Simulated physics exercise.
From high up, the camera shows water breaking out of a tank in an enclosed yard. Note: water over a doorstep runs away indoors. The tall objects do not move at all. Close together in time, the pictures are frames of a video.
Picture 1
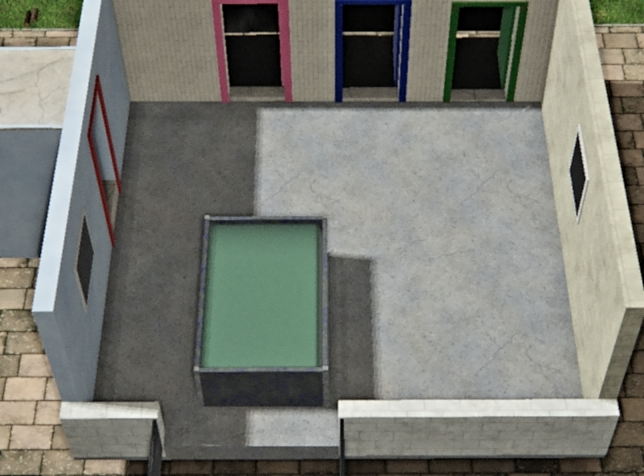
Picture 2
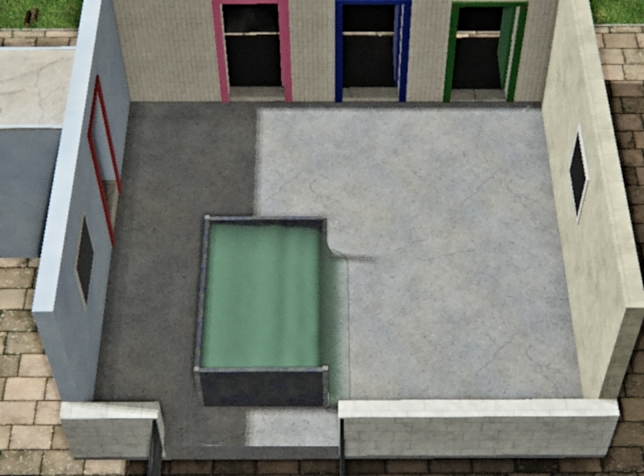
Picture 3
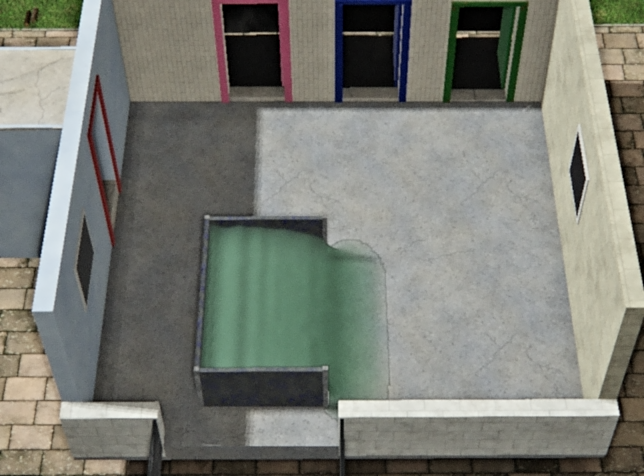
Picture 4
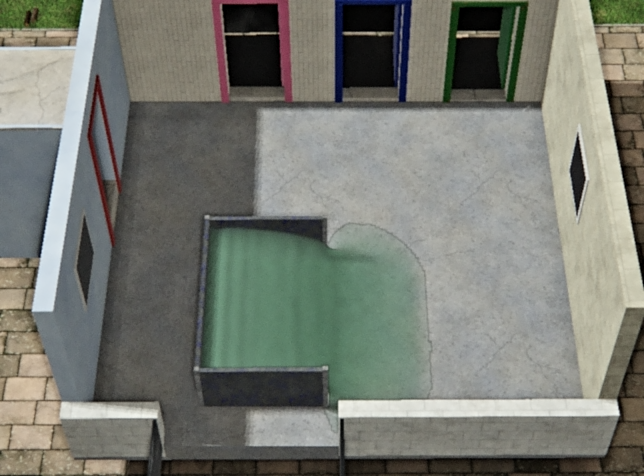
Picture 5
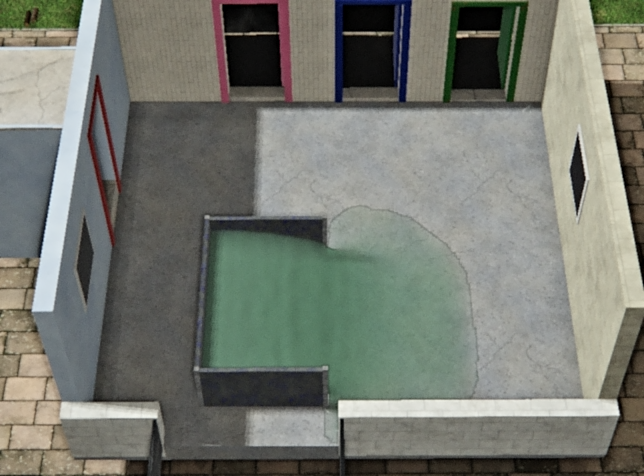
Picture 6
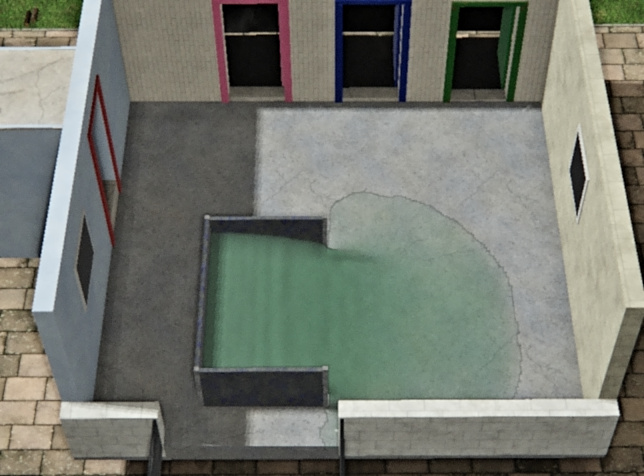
Green water pouring out of the right side of a dark-walled tank and spreading across the pale floor of a walled yard.
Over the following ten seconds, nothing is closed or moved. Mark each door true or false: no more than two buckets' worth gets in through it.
Green door: False, blue door: False, red door: True, pink door: True.
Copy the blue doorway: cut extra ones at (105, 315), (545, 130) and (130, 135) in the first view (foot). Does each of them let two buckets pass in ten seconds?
Note: Door one undershoots; door two overshoots; door three overshoots.
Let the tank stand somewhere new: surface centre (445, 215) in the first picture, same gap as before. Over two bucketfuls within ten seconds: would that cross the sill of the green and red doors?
In short: Green is over, red keeps below it.
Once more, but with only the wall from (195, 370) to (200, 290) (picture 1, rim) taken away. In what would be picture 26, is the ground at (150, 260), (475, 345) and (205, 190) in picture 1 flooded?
Submerged, untouched, submerged.
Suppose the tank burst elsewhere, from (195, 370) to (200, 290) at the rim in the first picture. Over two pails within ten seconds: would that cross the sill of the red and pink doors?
Lab note: Red door below the mark, pink door above the mark.
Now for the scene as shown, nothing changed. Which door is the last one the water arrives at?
Result: The one in red.
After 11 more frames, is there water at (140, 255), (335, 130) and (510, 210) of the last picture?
As listed, the points end up high and dry, high and dry and soaked.
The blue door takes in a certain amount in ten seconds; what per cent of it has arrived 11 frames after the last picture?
I'd put it at 0 percent.
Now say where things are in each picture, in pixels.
In the first picture, the tank at (264, 294) is whole and still.
In the second picture, water pours out at (323, 313) and has run to (330, 252).
In the third picture, the front is at a hidden place, out from the gap at (323, 316).
In the fourth picture, water pours out at (323, 318) and has run to a hidden place.
In the fifth picture, the front is at a hidden place, out from the gap at (323, 318).
In the sixth picture, water pours out at (323, 318) and has run to (509, 394).
A moment on, water covers 40 % of the floor; the green door not reached, the blue door not reached, the red door not reached, the pink door not reached.
Next, water covers 45 % of the floor; the green door not reached, the blue door not reached, the red door not reached, the pink door not reached.
Then, water covers 45 % of the floor; the green door over two buckets in, the blue door not reached, the red door not reached, the pink door not reached.
Later, water covers 80 % of the floor; the green door far over two buckets in, the blue door over two buckets in, the red door not reached, the pink door wet at the sill, nothing in.
In the end, water covers 95 % of the floor; the green door far over two buckets in, the blue door over two buckets in, the red door wet at the sill, nothing in, the pink door wet at the sill, nothing in.
